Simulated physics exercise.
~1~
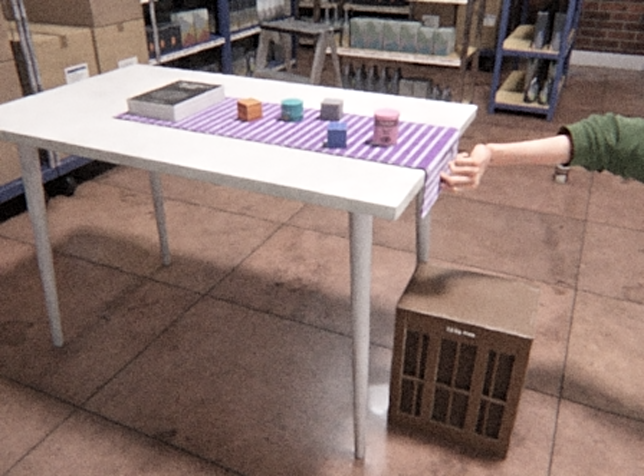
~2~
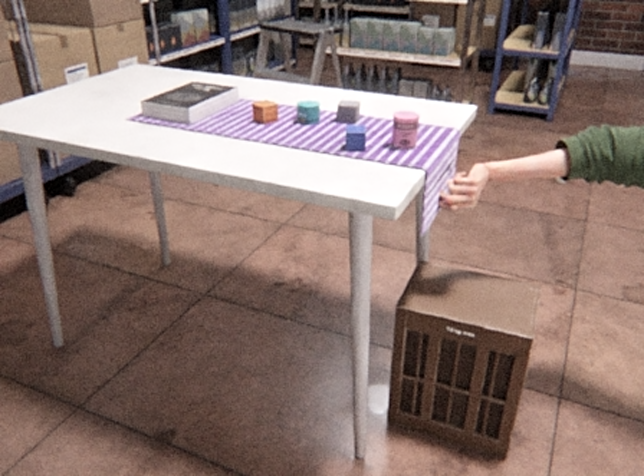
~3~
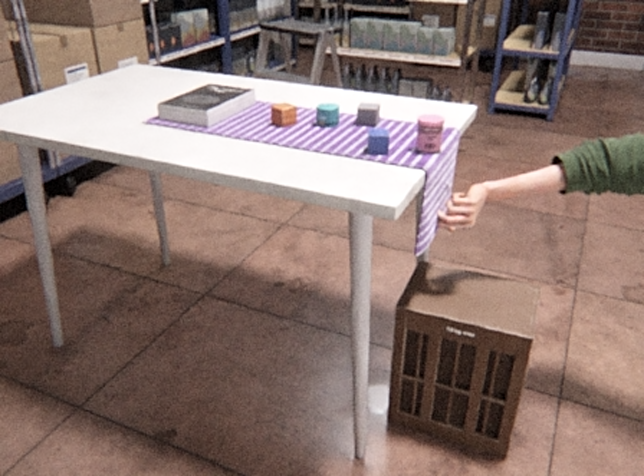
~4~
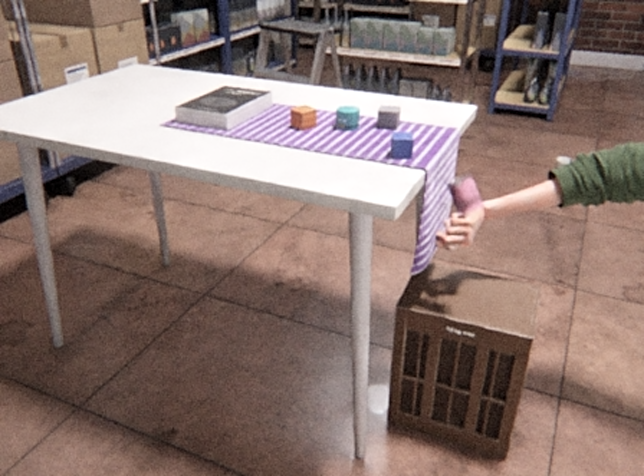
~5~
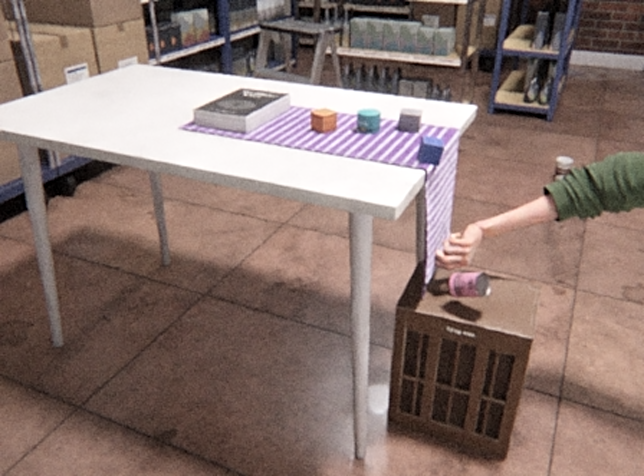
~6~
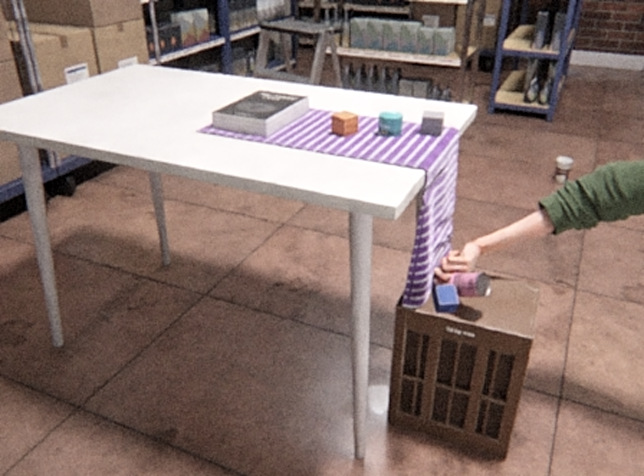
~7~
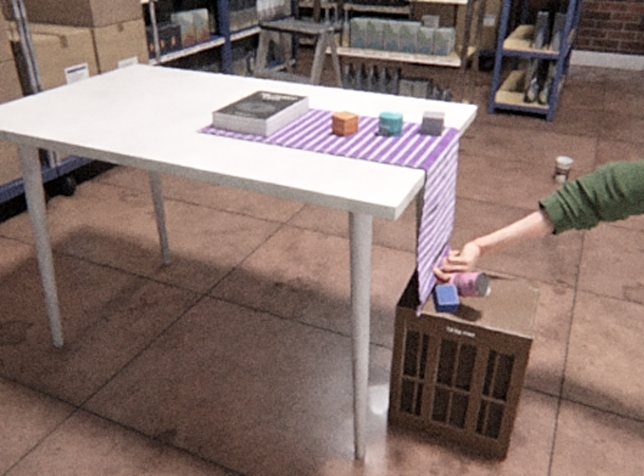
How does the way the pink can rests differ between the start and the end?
At the start the pink can stands upright on the scarf, and at the end it lies on its side on top of the brown crate.
